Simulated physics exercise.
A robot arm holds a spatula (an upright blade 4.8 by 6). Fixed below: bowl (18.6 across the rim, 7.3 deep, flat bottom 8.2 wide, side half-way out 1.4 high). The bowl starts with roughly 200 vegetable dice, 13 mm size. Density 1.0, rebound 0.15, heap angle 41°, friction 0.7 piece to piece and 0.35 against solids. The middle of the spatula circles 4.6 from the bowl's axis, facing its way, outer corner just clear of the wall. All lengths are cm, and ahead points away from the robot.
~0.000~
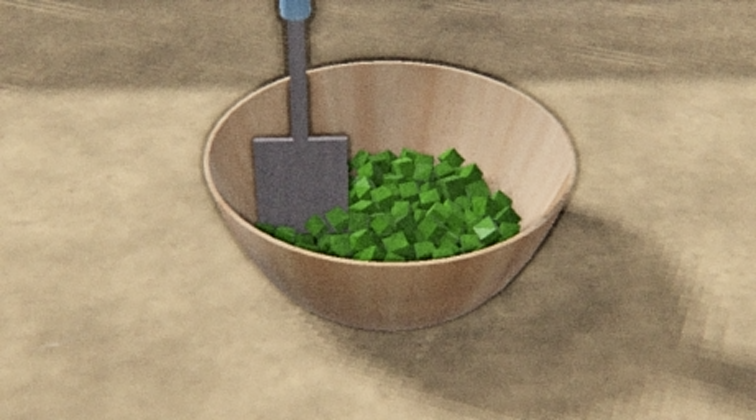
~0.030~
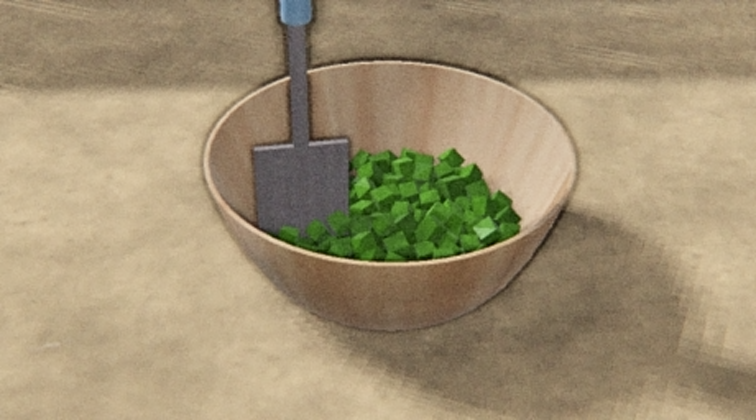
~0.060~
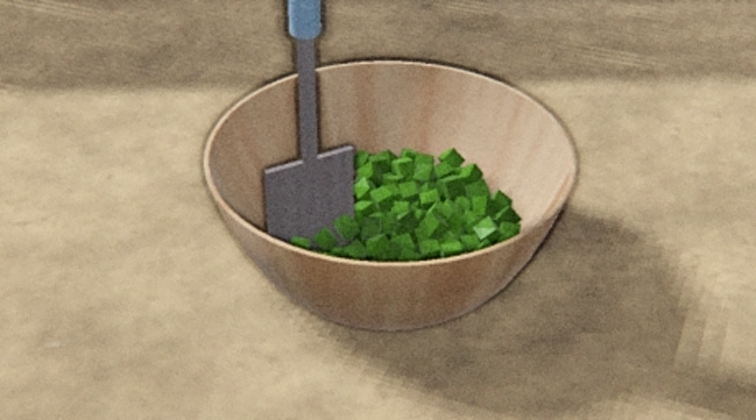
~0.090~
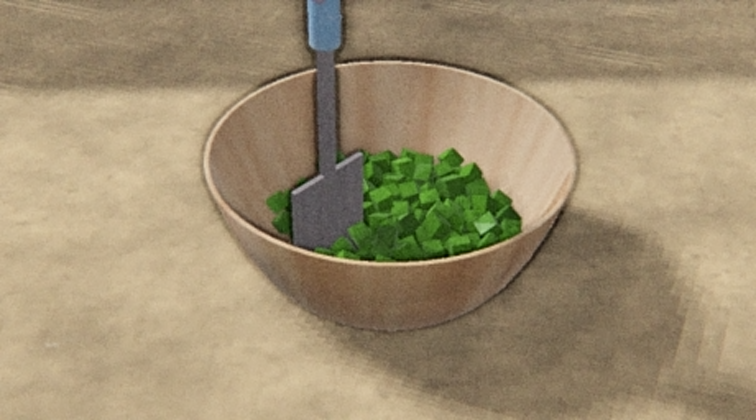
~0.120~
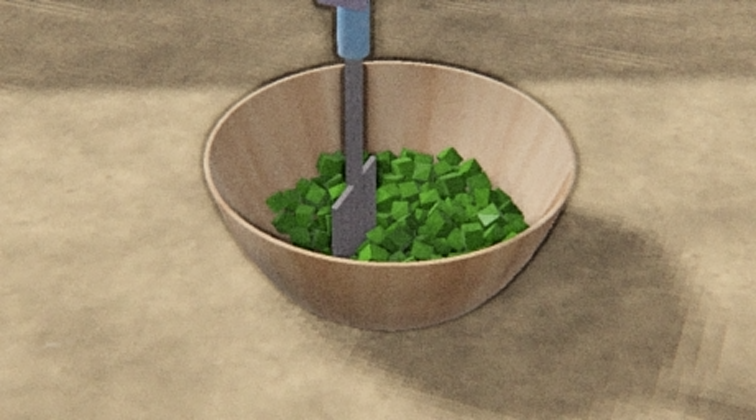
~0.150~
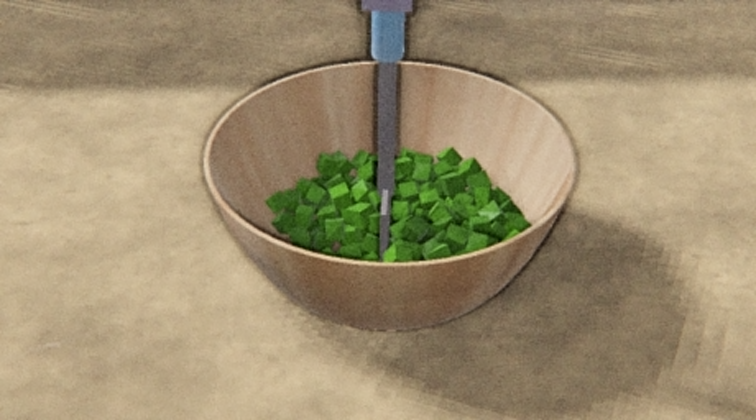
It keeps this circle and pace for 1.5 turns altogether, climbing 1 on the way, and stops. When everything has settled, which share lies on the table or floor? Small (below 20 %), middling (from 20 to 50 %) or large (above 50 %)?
Answer: Small; below 20 % of the vegetable dice finish on the table or floor.
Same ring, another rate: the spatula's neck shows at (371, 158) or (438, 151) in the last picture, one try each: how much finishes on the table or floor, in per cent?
About 15 and 35 per cent.
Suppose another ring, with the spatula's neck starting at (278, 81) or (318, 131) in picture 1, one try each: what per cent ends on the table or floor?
Some 0 and 10 per cent.
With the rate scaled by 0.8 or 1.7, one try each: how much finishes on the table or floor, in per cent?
About 5 and 45 per cent.
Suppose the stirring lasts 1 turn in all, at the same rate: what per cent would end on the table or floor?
In that case some 10 per cent.
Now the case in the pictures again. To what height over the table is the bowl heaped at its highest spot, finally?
About 7.0 cm.
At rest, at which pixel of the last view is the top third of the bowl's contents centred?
Near (458, 165).
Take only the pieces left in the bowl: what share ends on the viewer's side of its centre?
About 30 per cent.
After 0.42 s, 261° round, highest piece 9 above the table; 194 in the bowl, 6 on the table or floor, 5 in flight or on the tool.
After 0.70 s, 78° round, highest piece 9 above the table; 186 in the bowl, 16 on the table or floor, 3 in flight or on the tool.
After 1.03 s, 180° round, highest piece 7 above the table; 179 in the bowl, 26 on the table or floor.
After 1.73 s, 180° round, highest piece 7 above the table; 179 in the bowl, 26 on the table or floor.
At rest, 179 in the bowl, 26 on the table or floor. That is 13 % on the table or floor.
